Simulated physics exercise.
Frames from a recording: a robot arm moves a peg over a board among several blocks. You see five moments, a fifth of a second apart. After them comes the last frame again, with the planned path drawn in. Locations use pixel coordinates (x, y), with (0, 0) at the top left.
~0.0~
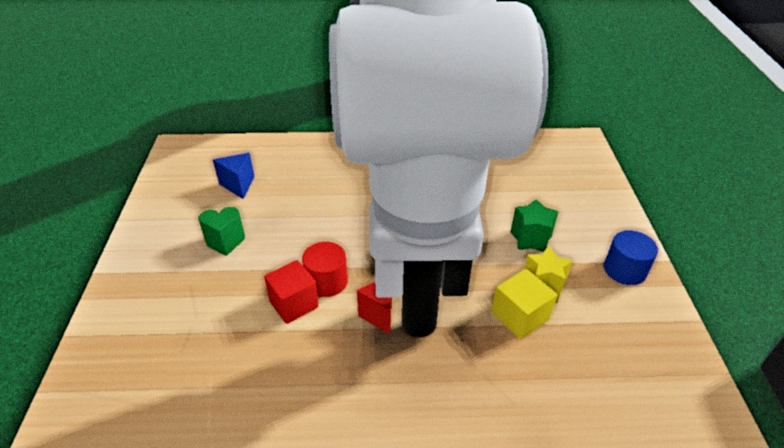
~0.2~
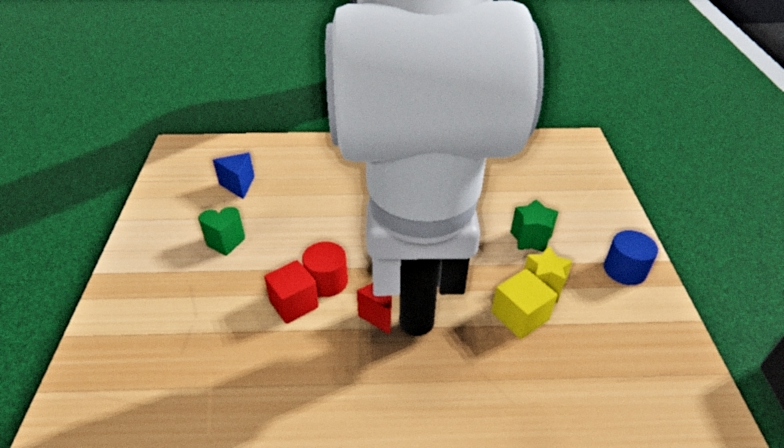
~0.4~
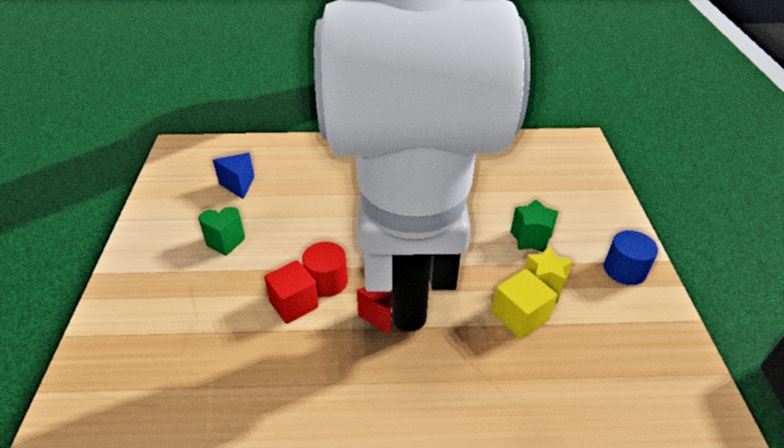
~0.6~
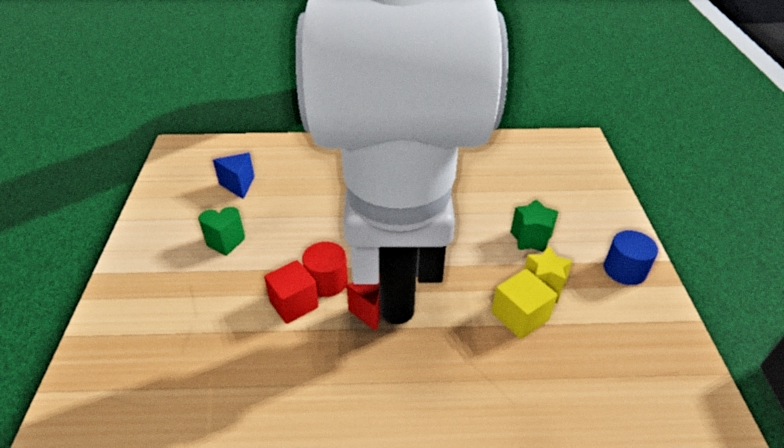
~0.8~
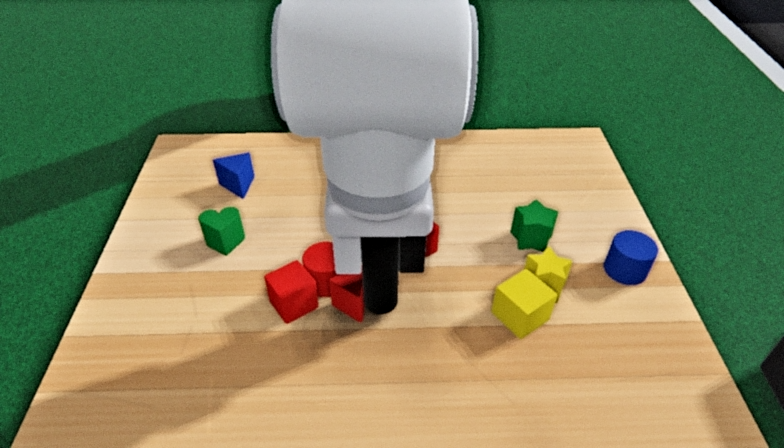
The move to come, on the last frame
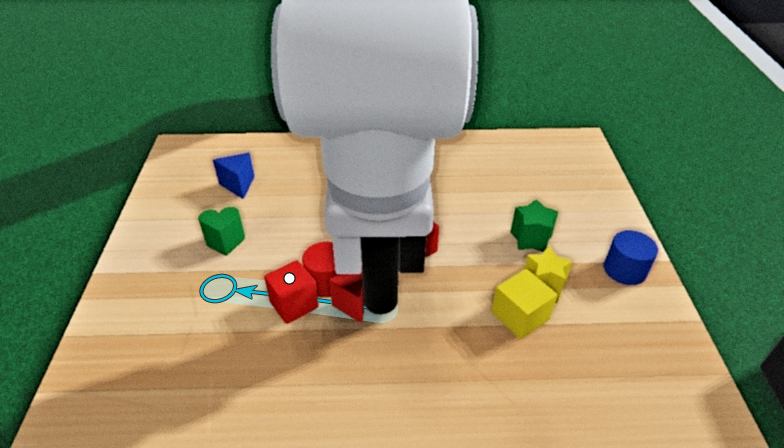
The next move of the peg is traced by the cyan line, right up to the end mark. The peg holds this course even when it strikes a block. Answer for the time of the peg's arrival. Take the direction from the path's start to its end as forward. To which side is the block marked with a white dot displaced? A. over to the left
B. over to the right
That would be A.
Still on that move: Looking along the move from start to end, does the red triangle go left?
I'd say no.
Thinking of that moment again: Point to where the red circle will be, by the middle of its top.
I think it will end close to (304, 241).
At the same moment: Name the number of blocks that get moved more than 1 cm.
It should be three or more, as far as I can tell.
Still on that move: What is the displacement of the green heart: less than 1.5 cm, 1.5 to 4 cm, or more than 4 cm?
Below 1.5 cm.
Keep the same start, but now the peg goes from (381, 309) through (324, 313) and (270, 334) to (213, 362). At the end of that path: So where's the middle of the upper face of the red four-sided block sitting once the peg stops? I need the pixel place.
Close to (242, 281).
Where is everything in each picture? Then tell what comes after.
In the first frame, lower end of the peg at (419, 324), tops of blocks, green heart at (219, 217), red four-sided block at (289, 278), red circle at (324, 256), red triangle partly hidden.
In the second frame, peg at (417, 322), blocks as before.
In the third frame, peg at (409, 318), blocks as before.
In the fourth frame, peg at (397, 311), red triangle at (368, 287).
In the fifth frame, peg at (381, 301), green heart at (219, 217), red four-sided block at (289, 278), red circle at (324, 256), red triangle at (351, 280).
The drawn path runs from (381, 309) directly to (218, 288); the dot is on the red four-sided block.
On the path given first. One third of the way, peg at (324, 294); red four-sided block at (262, 282); red circle at (307, 243); red triangle at (294, 271), turned 20° clockwise.
Two thirds of the way, peg at (269, 286); red four-sided block at (229, 289), turned 25° anticlockwise; red circle at (304, 241); red triangle at (238, 260).
At the end, peg at (216, 281); green heart not moved; red four-sided block at (219, 295), turned 40° anticlockwise; red circle at (304, 241); red triangle at (196, 247), turned 50° clockwise.
